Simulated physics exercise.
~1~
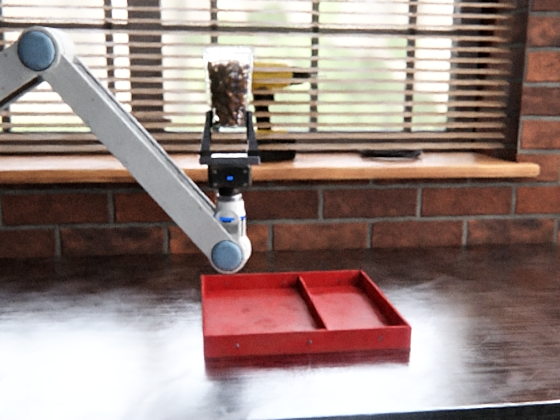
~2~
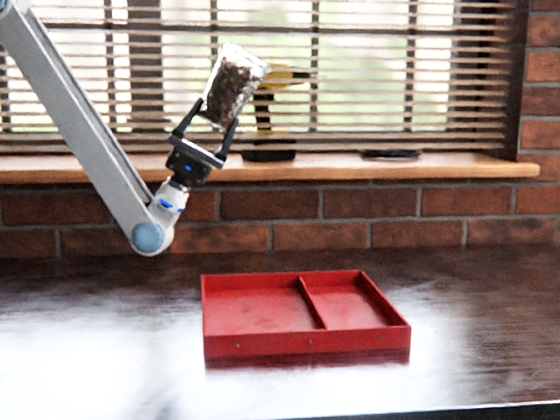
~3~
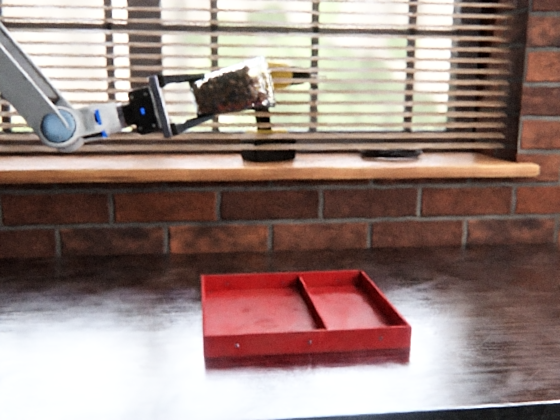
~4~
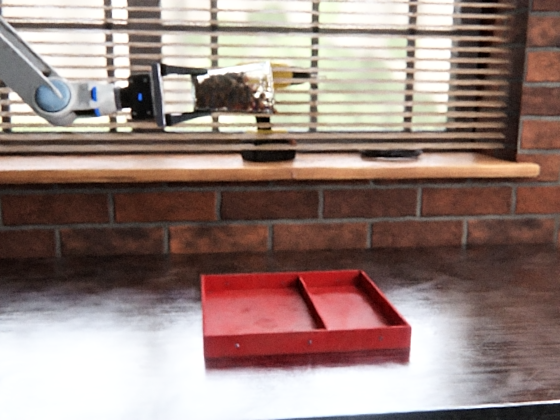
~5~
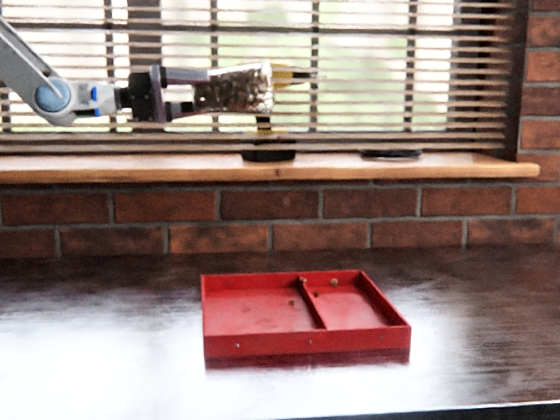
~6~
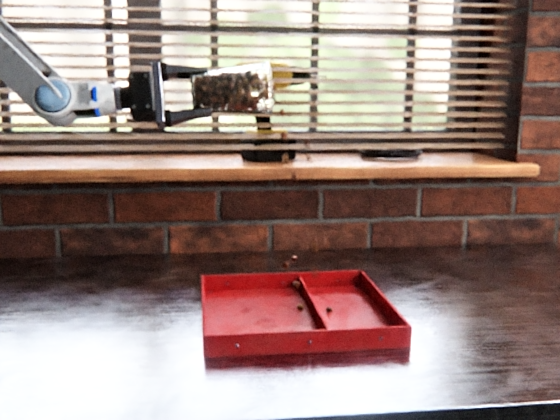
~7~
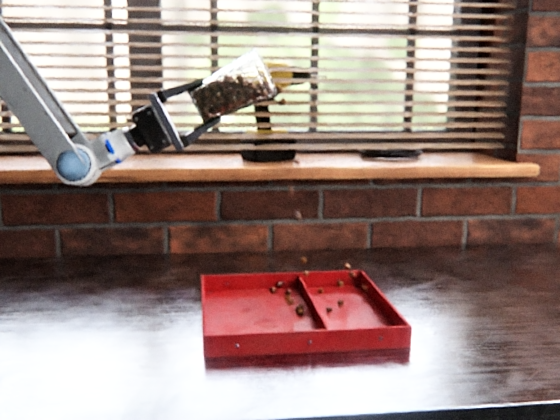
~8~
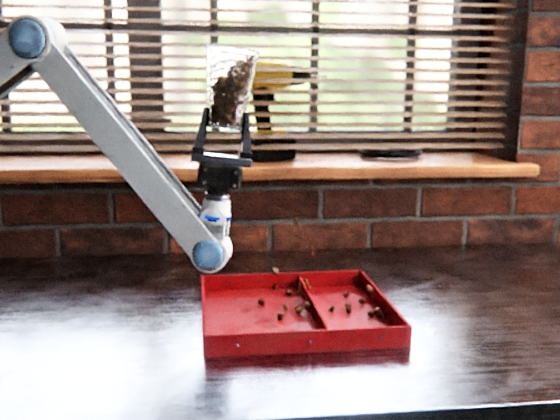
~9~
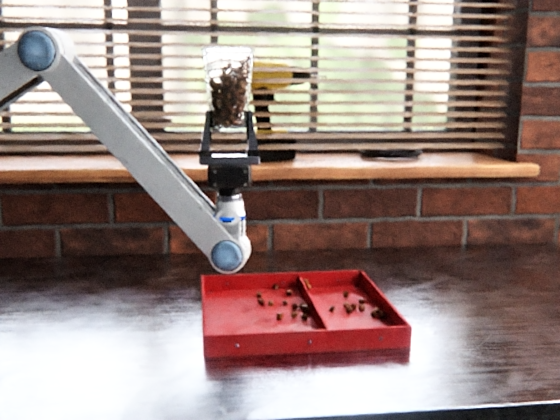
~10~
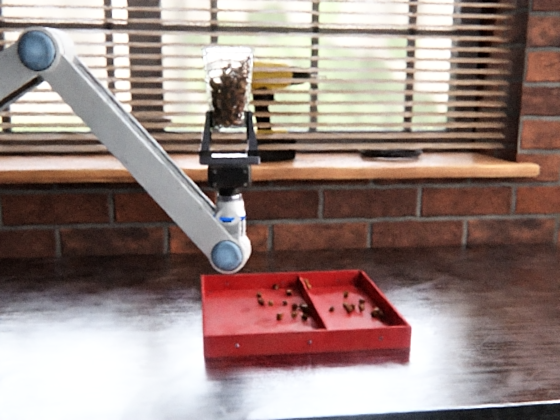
In the video, a robot arm holding a clear tumbler of brown pellets swings left and tips it sideways above a divided red tray, scattering some pellets into both parts, then returns it upright, with most of the pellets still inside the tumbler.
